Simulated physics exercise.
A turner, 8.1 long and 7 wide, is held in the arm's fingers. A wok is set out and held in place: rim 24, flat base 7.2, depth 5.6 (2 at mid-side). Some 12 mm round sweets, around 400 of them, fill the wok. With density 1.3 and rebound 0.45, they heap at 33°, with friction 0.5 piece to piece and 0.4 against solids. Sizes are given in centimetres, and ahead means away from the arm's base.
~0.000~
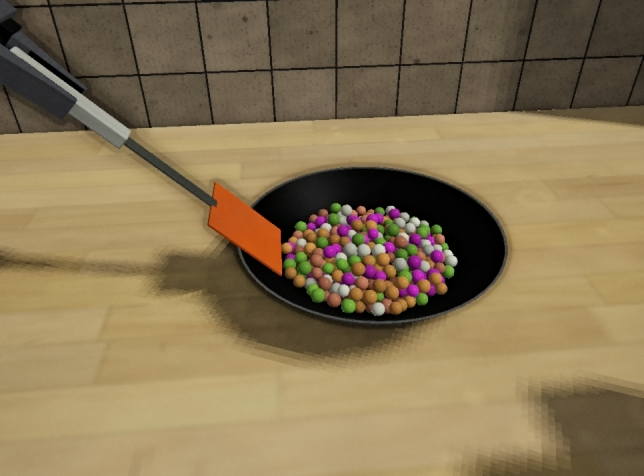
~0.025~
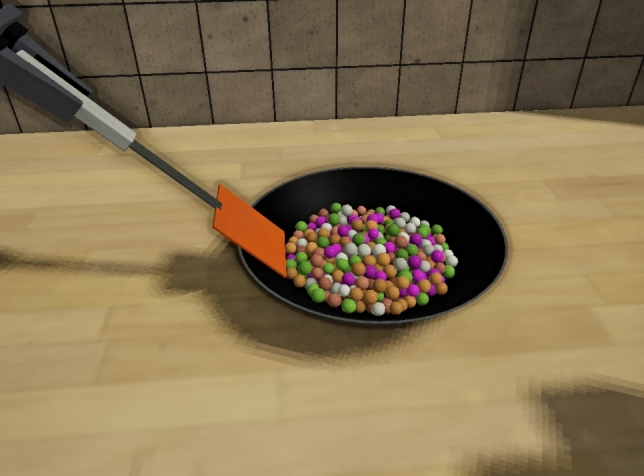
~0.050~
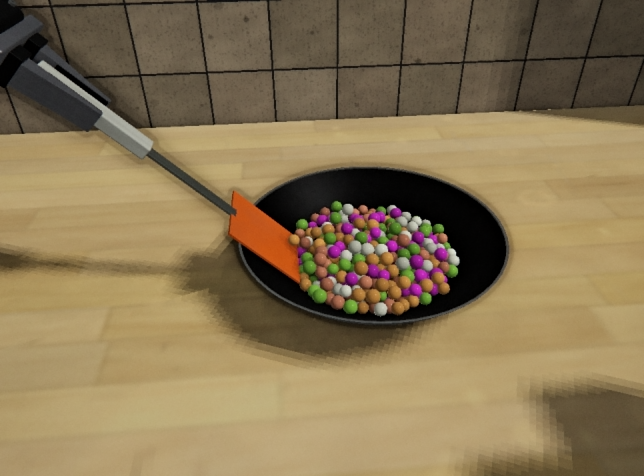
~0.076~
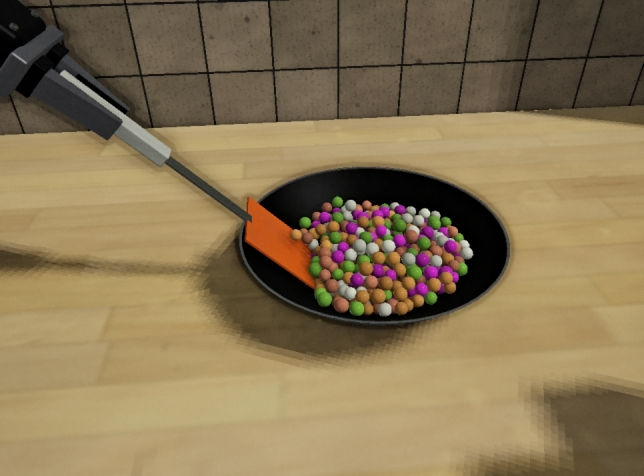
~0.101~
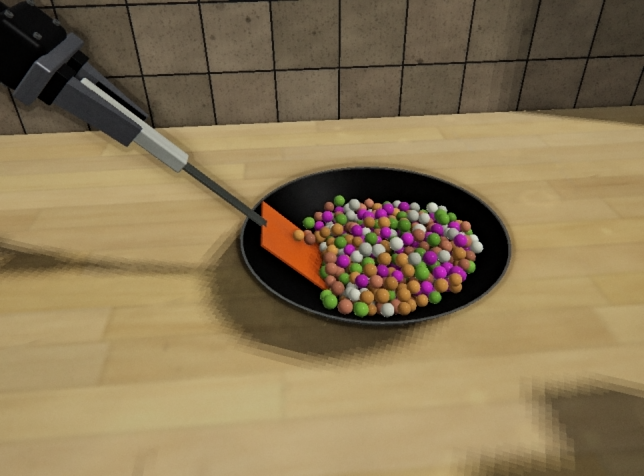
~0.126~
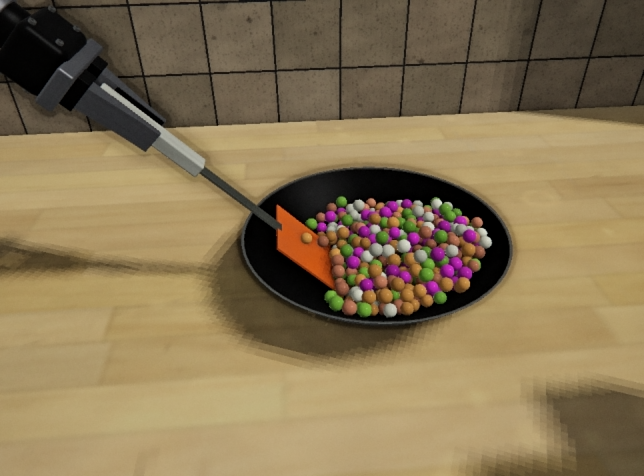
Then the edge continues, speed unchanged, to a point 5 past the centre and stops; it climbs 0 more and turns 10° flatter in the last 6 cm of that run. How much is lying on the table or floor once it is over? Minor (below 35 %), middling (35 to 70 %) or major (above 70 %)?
Minor.
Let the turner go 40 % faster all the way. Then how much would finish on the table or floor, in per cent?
Roughly 15 per cent, I'd say.
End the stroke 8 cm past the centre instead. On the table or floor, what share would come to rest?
Then around 25 per cent.
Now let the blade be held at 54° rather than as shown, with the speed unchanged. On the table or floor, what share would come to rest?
In that case some 10 per cent.
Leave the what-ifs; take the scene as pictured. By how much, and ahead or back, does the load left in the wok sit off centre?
Roughly 4.5 centimetres ahead.
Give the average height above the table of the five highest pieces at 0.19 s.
Height: Some 7 cm.
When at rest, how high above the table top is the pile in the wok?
7.5 cm.
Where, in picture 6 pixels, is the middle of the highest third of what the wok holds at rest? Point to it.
I'd say around pixel (452, 226).
After 0.19 s, sloping 45°, highest piece 7 above the table; 396 in the wok.
After 0.25 s, sloping 40°, highest piece 8 above the table; 394 in the wok, 2 on the blade or in flight.
After 0.48 s, sloping 36°, highest piece 7 above the table; 354 in the wok, 39 on the table or floor, 3 on the blade or in flight.
After 1.53 s, sloping 36°, highest piece 7 above the table; 351 in the wok, 45 on the table or floor.
At rest, 351 in the wok, 45 on the table or floor. That is 11 % on the table or floor.
